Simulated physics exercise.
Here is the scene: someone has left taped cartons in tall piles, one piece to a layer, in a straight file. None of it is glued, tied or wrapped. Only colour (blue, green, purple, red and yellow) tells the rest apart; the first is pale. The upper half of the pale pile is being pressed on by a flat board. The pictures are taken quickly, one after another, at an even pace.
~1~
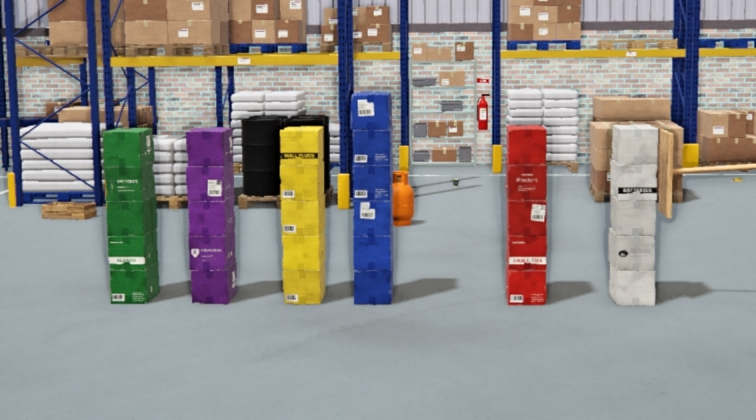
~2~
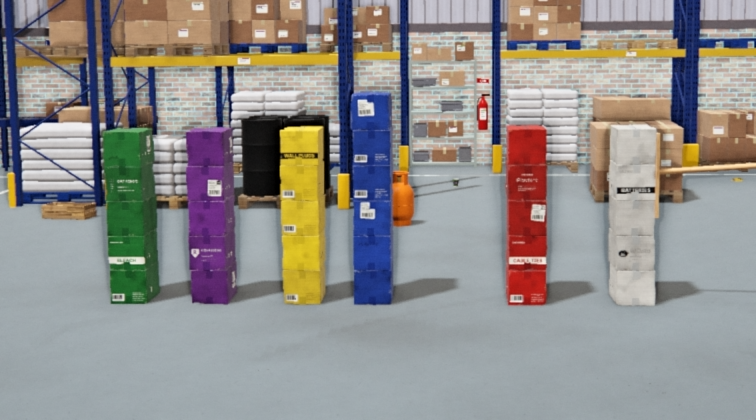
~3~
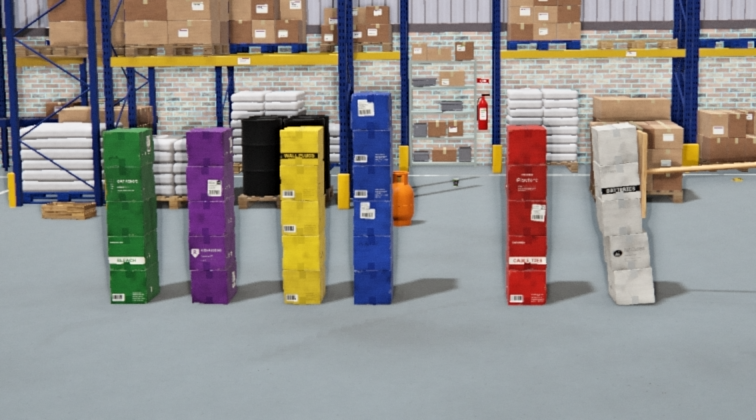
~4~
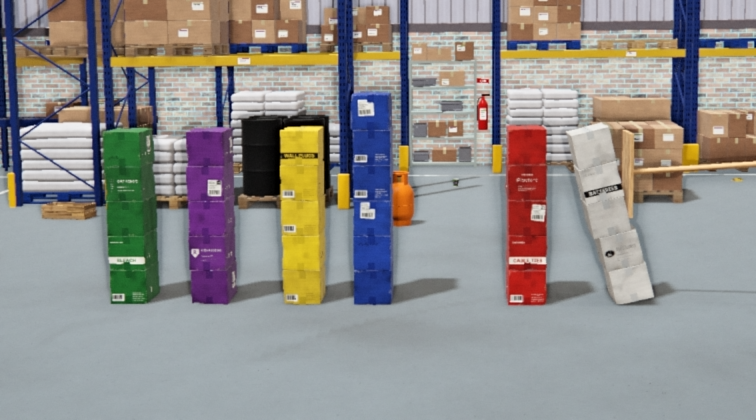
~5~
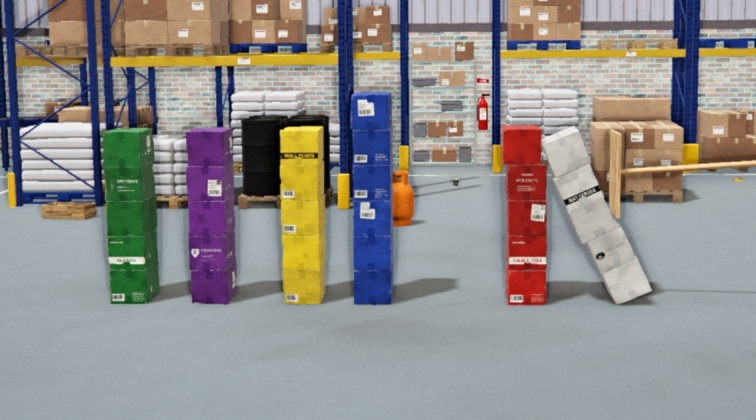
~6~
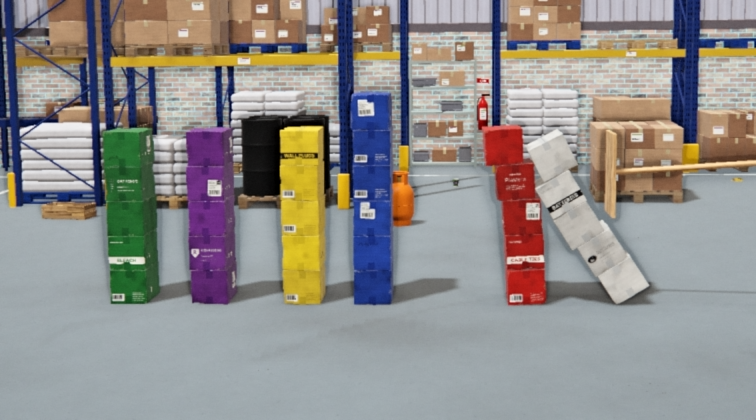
Six tall stacks of taped cartons stand in a row on a grey warehouse floor, seen from the front by a still camera, with racking and a brick wall behind. From left they are green, purple, yellow, blue, red and, past a wider gap, white. A flat board pushes the white stack's upper part leftward, leaning it against the red stack, whose upper cartons shift left.
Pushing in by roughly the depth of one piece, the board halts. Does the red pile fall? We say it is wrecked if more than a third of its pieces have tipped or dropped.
Yes.
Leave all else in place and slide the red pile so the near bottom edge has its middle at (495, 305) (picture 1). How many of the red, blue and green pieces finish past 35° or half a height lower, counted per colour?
Pile by pile, I count red 5, blue 6 and green 5.
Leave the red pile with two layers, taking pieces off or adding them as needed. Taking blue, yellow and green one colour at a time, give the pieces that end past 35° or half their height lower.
The counts are blue 0, yellow 0 and green 0.
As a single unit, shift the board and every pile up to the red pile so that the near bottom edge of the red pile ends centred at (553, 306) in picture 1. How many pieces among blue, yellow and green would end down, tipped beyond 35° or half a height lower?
By my count it's blue 6, yellow 5, green 5.
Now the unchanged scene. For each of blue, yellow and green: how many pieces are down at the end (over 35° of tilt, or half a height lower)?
In the end the numbers are blue 5, yellow 5 and green 5.
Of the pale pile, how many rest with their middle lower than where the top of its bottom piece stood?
Pale piece tally: 2.
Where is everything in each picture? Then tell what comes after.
In the first picture (each place is the centre of the face we see best), board (671, 165) not yet touching; top red carton (528, 147); top yellow carton (299, 148); the others all in place.
Board (658, 165) pushing; top red carton (528, 147), in the second picture.
Board (645, 165) pushing, top of the pale pile leaning barely; top red carton (528, 147); the others all in place, in the third picture.
Board (632, 165) pushing, top of the pale pile leaning a little; top red carton (528, 147); the others all in place, in the fourth picture.
Board (619, 165) pushing, top of the pale pile leaning clearly; top red carton (522, 147) moved a little; one has shifted, in the fifth picture.
Board (615, 165) stopped, top of the pale pile leaning clearly; top red carton (504, 147) tilted barely; top blue carton (370, 112); 4 have shifted, in the sixth picture.
Just after the last frame, 5 of the pale pile down; 1 of the 5 red cartons down (1 of 26 in all colours); top red carton tilted well over, half its height lower.
A moment on, 5 of the pale pile down; 5 of the 5 red cartons down (5 of 26 in all colours); top red carton tilted a little, some two heights lower; top blue carton tilted a little.
Further on, 5 of the pale pile down; 5 of the 5 red cartons down (15 of 26 in all colours); top red carton tilted well over, some two heights lower; top blue carton tilted steeply, some three heights lower.
Then, 5 of the pale pile down; 5 of the 5 red cartons down (24 of 26 in all colours); top red carton tilted well over, some two heights lower; top yellow carton on its side.
When it is over, 5 of the pale pile down; 5 of the 5 red cartons down (24 of 26 in all colours); top red carton tilted well over, some two heights lower; top yellow carton upside down. In pixels of the last frame, middles, top red carton near (417, 215), top yellow carton near (78, 247).
